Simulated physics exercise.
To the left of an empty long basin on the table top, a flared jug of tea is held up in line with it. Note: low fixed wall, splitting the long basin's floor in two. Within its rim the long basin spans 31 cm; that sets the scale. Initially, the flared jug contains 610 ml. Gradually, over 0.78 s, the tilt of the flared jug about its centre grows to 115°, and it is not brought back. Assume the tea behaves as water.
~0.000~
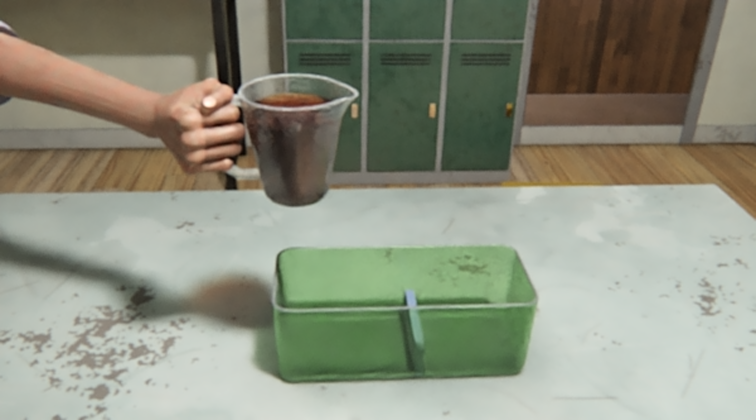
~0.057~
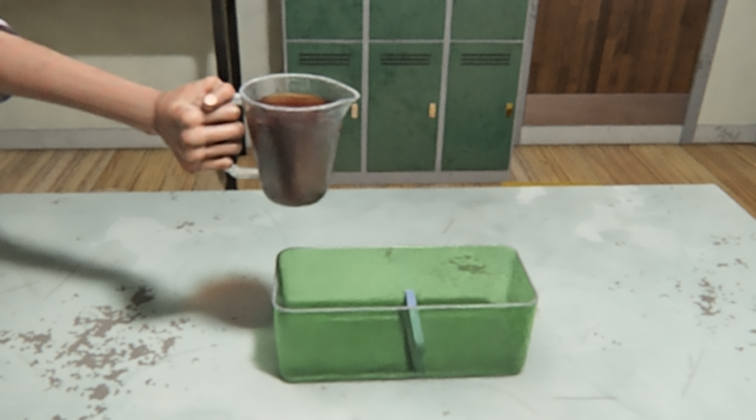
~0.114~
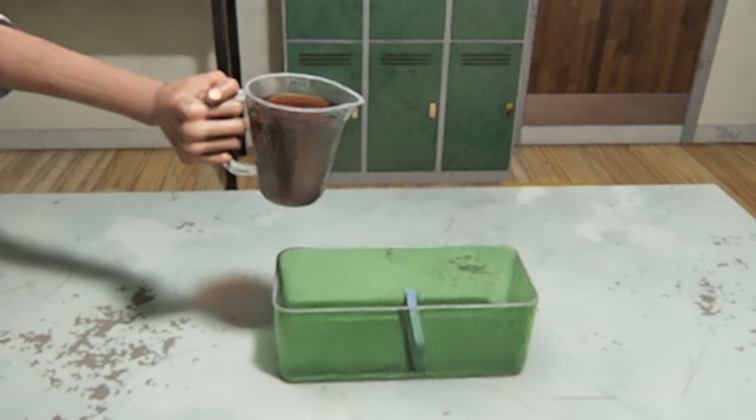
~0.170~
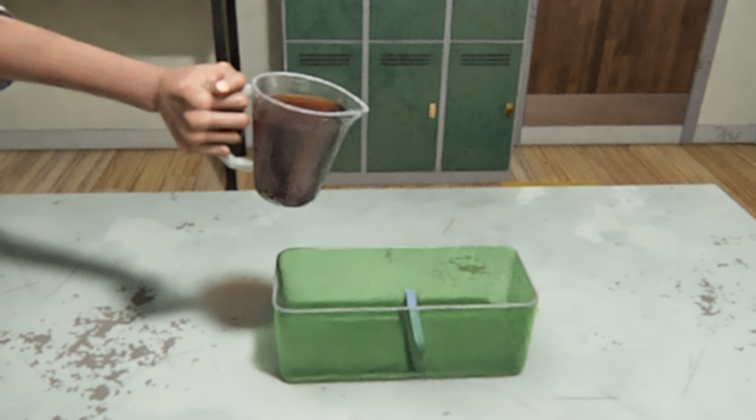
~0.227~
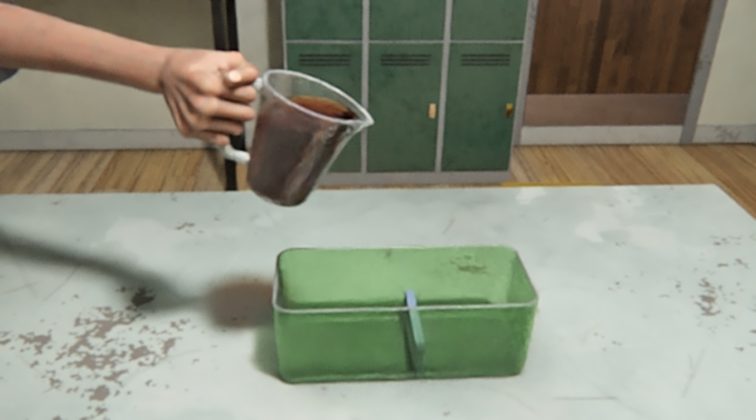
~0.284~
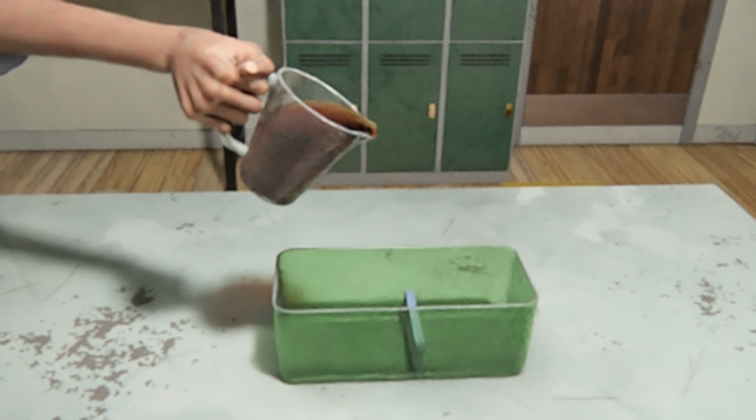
A hand tilting a clear jug of brown liquid rightward above a green divided basin until the liquid reaches the jug's lip.
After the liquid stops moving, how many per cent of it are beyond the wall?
About 33 per cent.
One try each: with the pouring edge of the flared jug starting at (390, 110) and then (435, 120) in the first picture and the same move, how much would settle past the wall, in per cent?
First 70, then 85 per cent.
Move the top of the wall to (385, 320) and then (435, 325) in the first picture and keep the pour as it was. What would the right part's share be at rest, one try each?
80 then 20 %.
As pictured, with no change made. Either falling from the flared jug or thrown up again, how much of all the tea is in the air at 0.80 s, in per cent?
Around 12 per cent of the liquid is in flight.
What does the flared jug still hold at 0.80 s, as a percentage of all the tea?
About 3 per cent.
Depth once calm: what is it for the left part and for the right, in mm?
Final reading - left some 18 mm, right some 12 mm.
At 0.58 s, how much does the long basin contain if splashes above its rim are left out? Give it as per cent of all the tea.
I reckon close to 24 percent of it.
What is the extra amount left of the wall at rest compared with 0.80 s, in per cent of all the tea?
Around 8 in a hundred.
Then, 0.58 s in, the tilt is 98° and 44 per cent is still to pour, 3 is left of the wall and 20 right of it.
Then, 0.80 s in, the tilt is 115° and 3 per cent is still to pour, 53 is left of the wall and 32 right of it.
Then, 1.03 s in, the tilt is 115° and 0 per cent is still to pour, 61 is left of the wall and 32 right of it.
Then, 1.28 s in, the tilt is 115° and 0 per cent is still to pour, 61 is left of the wall and 33 right of it.
Finally, 61 per cent lies left of the wall, 33 right of it and 6 outside.
